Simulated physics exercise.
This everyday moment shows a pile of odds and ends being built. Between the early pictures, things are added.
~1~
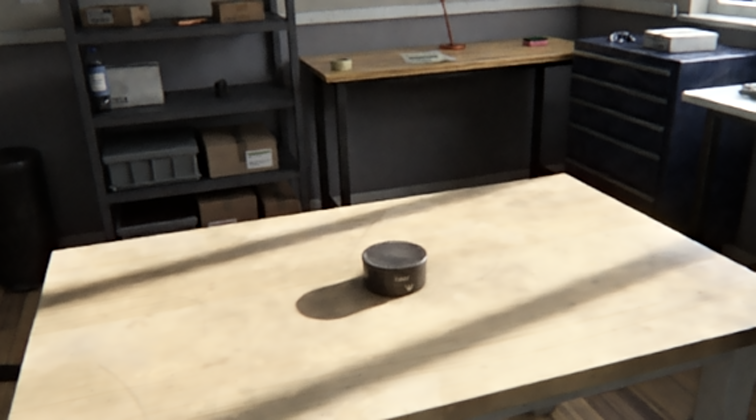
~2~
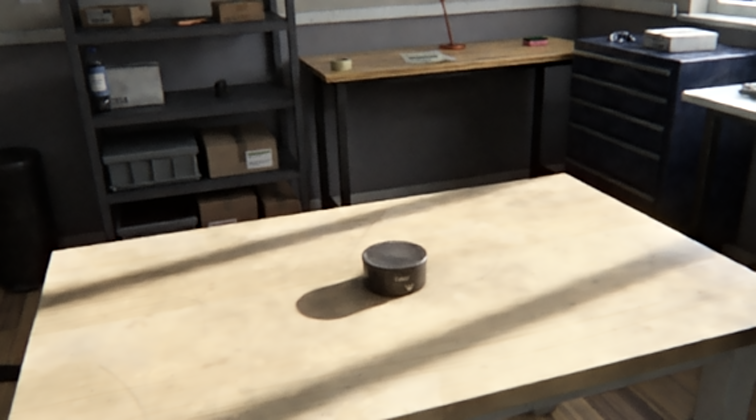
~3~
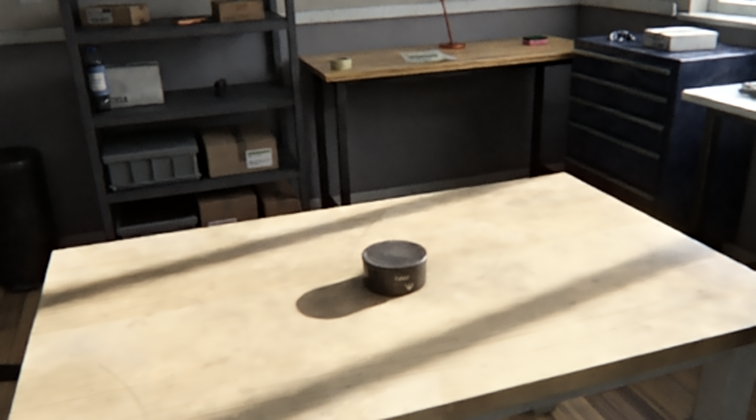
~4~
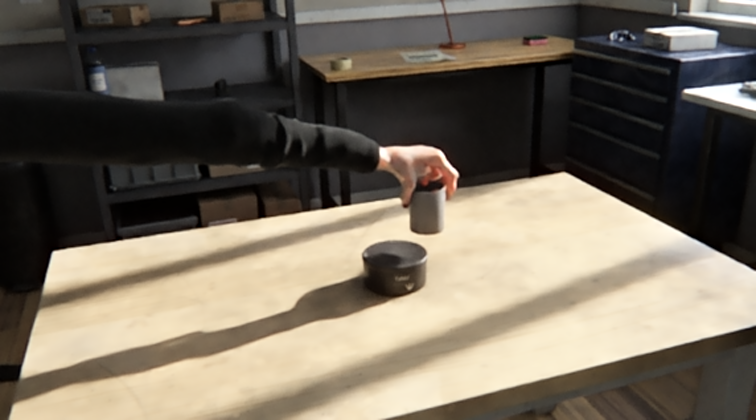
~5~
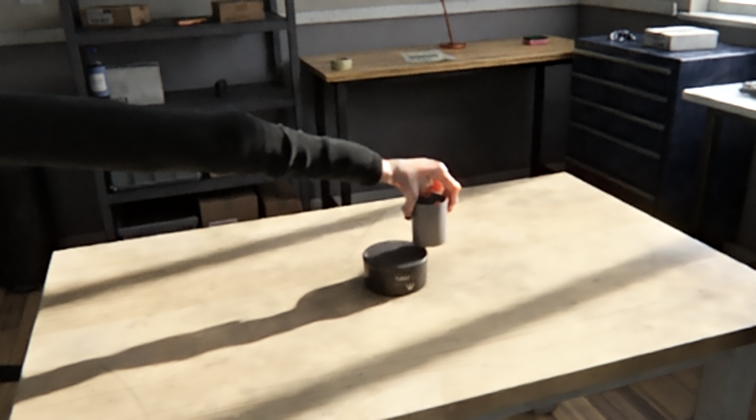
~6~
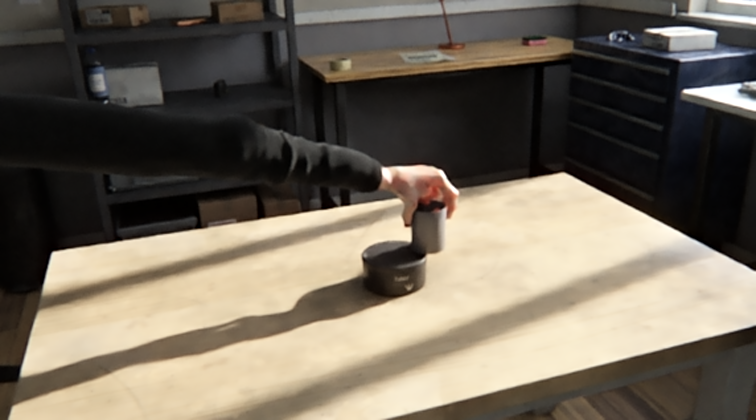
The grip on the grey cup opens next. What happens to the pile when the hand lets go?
Short answer: It's not safe.
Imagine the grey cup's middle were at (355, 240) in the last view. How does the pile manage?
In the end the pile crashes down.
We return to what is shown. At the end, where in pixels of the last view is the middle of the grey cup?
Look near (464, 256) in the final picture.
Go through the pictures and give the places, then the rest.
In the first frame, the last thing is not in view yet; black tub (395, 268).
In the second frame, the last thing is not in view yet; black tub (395, 268).
In the third frame, the last thing is not in view yet; black tub (395, 267).
In the fourth frame, coming down; grey cup (427, 208); black tub (395, 267).
In the fifth frame, coming down; grey cup (429, 220); black tub (396, 267).
In the sixth frame, set down, still held; grey cup (428, 227); black tub (395, 268).
Then, 0.30 s on from there, grey cup turned 40° from how it was put near (441, 232).
Then, 0.40 s on from there, grey cup now fallen.
Then, 1.80 s on from there, nothing new.
In the end, fallen, grey cup; black tub unmoved. At the end, from the last picture's camera, grey cup near (464, 256). The pile gives way.
